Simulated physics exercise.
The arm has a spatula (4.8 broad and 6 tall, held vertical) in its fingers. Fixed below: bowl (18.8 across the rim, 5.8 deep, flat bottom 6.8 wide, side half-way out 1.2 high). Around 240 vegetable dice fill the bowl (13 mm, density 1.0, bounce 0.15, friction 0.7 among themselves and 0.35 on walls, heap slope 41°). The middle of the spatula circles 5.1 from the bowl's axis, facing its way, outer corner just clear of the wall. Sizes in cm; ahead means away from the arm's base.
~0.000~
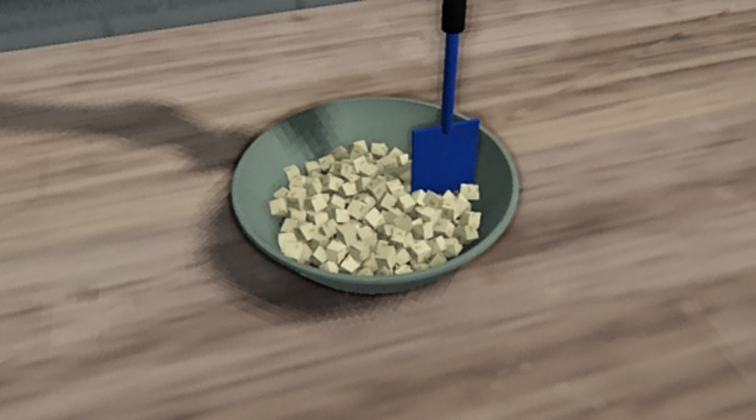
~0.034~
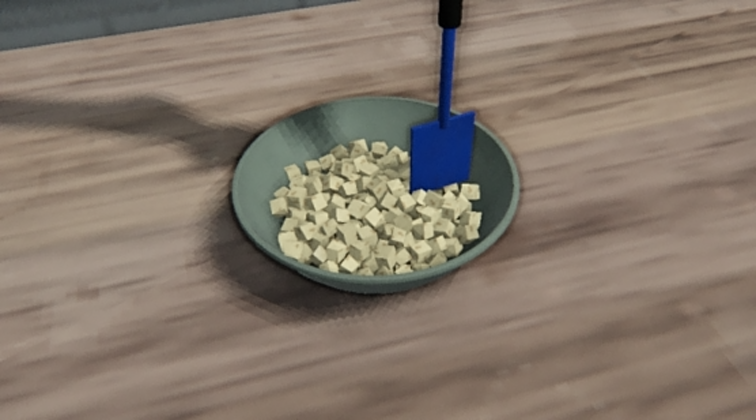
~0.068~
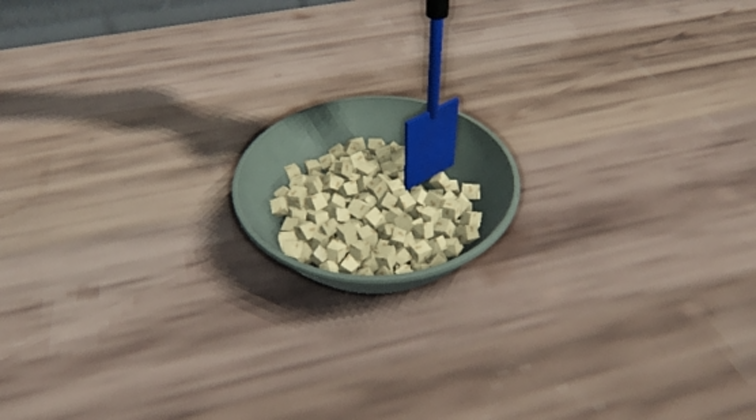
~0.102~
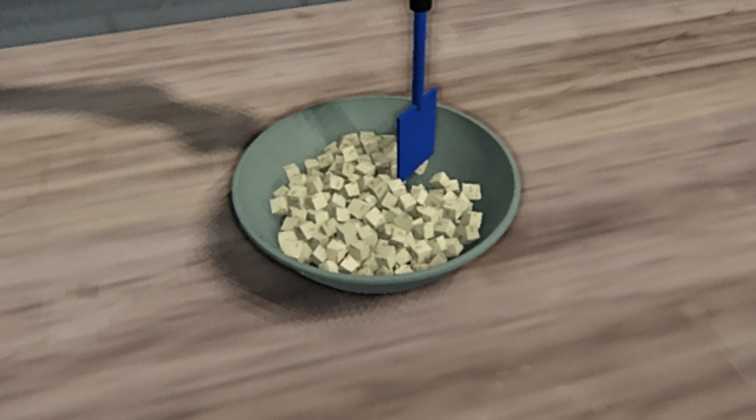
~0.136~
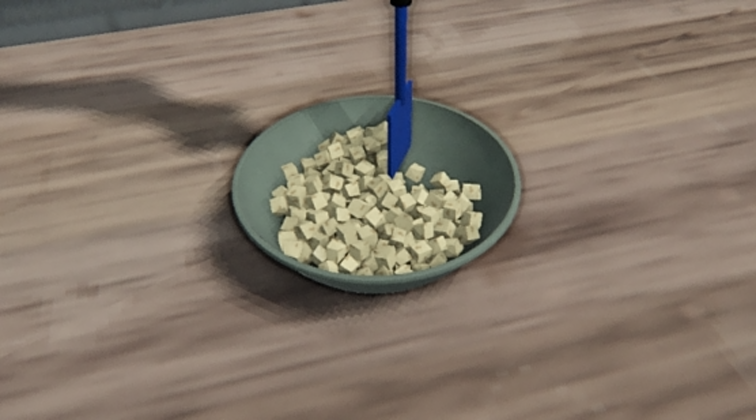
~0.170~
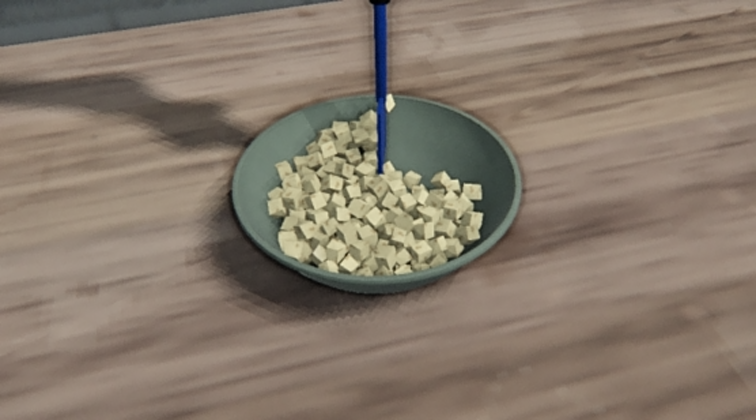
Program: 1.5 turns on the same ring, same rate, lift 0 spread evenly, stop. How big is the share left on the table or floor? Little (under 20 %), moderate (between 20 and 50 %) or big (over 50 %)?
A moderate share, between 20 and 50 %, ends on the table or floor.
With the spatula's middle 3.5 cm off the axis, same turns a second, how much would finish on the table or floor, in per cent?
In that case some 20 per cent.
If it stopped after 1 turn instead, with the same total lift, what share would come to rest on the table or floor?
Then about 20 per cent.
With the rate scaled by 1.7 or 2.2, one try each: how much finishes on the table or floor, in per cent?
Some 50 and 65 per cent.
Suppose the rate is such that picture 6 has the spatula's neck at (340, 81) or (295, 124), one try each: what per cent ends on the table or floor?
About 45 and 60 per cent.
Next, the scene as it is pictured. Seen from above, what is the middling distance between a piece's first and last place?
About 9 cm.
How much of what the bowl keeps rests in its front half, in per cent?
Roughly 75 per cent.
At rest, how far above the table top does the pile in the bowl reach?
About 7.0 cm.
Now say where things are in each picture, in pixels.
The spatula neck at (448, 106), 0° round; upper third of the load around (361, 202), from x 280 to 470, top at y 150; 244 in the bowl, in the first picture.
The spatula neck at (445, 101), 7° round; upper third of the load around (364, 202), from x 280 to 470, top at y 145, in the second picture.
The spatula neck at (433, 91), 22° round; upper third of the load around (365, 201), from x 280 to 470, top at y 145, in the third picture.
The spatula neck at (418, 84), 38° round; upper third of the load around (364, 198), from x 280 to 470, top at y 140, in the fourth picture.
The spatula neck at (400, 79), 54° round; upper third of the load around (358, 195), from x 280 to 470, top at y 115, in the fifth picture.
The spatula neck at (381, 76), 70° round; upper third of the load around (352, 187), from x 275 to 475, top at y 105; 244 in the bowl, in the sixth picture.
After 0.56 s, 254° round, highest piece 8 above the table; 220 in the bowl, 17 on the table or floor, 7 in flight or on the tool.
After 0.96 s, 79° round, highest piece 8 above the table; 188 in the bowl, 52 on the table or floor, 4 in flight or on the tool.
After 1.35 s, 180° round, highest piece 7 above the table; 171 in the bowl, 73 on the table or floor.
After 2.05 s, 180° round, highest piece 7 above the table; 171 in the bowl, 73 on the table or floor.
In the end, 171 in the bowl, 73 on the table or floor. That is 30 % on the table or floor.
